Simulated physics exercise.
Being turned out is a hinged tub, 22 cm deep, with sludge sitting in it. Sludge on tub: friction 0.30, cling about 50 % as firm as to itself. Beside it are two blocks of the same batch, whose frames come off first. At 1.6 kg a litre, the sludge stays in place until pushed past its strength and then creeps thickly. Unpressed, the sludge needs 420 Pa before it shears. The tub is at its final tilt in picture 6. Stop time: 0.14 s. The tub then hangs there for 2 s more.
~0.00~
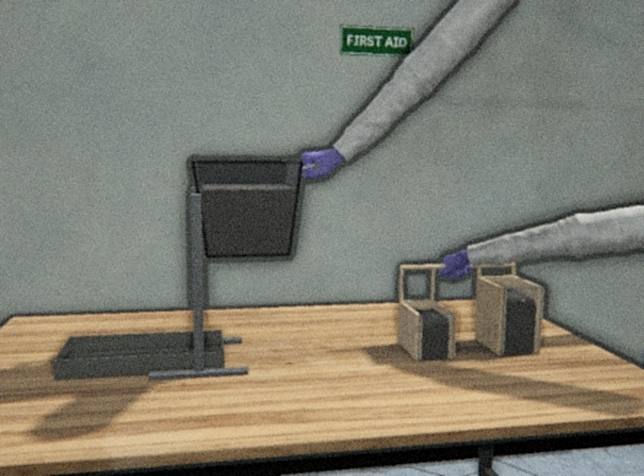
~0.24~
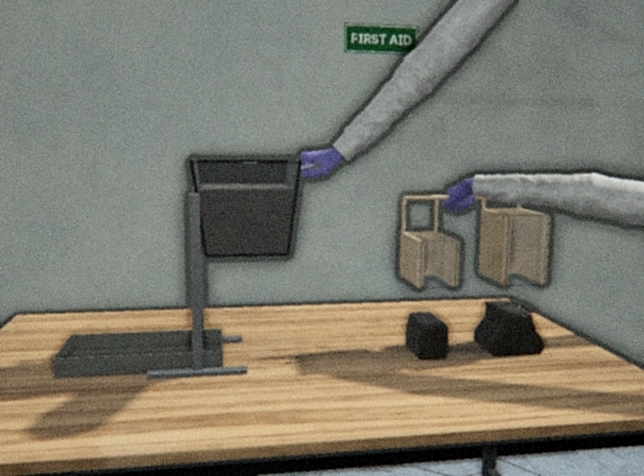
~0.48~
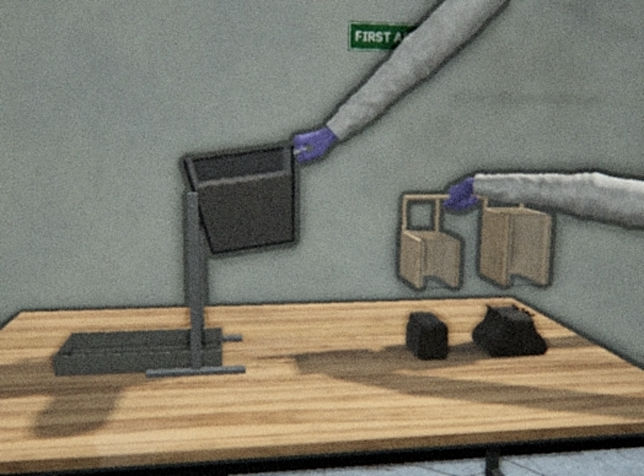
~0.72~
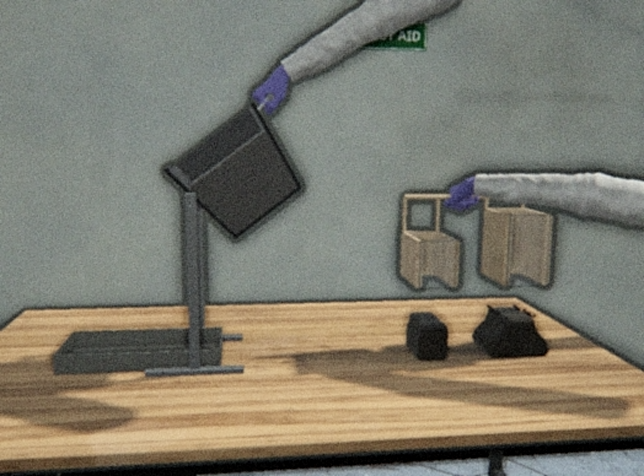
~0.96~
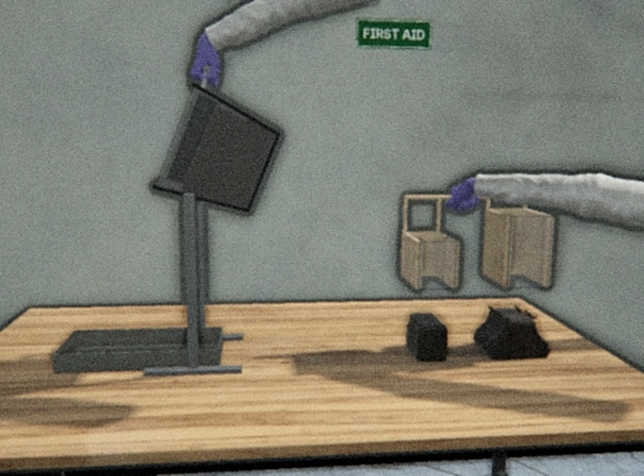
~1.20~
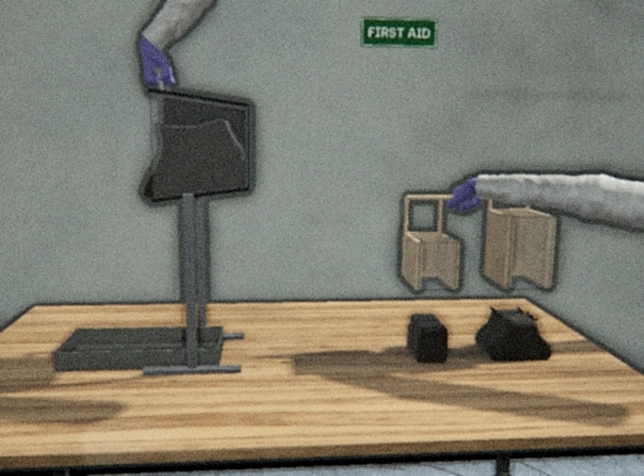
A gloved hand swung a dark tub on a stand up and over to the left until it was on its side, after another hand lifted two wooden moulds off dark blocks, the larger sagging.
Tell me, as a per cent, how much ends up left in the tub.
Close to 39 % is left.
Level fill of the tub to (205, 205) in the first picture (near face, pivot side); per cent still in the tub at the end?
I'd say close to 60 % stays in the tub.
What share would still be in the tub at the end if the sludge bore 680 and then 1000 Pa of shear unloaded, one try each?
Respectively, close to 55 % and close to 100 %.
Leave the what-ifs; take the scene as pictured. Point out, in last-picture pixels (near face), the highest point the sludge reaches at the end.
About (215, 163).
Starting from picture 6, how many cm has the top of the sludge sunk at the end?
Roughly 10 cm.
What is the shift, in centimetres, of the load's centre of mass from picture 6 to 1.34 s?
Looks like around 7 cm to me.
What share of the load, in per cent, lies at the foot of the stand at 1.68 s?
Roughly 40 per cent.
By 1.34 s, the tub is at 89 degrees and holds 72 %.
By 1.51 s, the tub is at 89 degrees and holds 48 %.
By 1.68 s, the tub is at 89 degrees and holds 40 %.
By 1.85 s, the tub is at 89 degrees and holds 39 %.
By 3.20 s, at the end, the tub is at 89 degrees and holds 39 %.
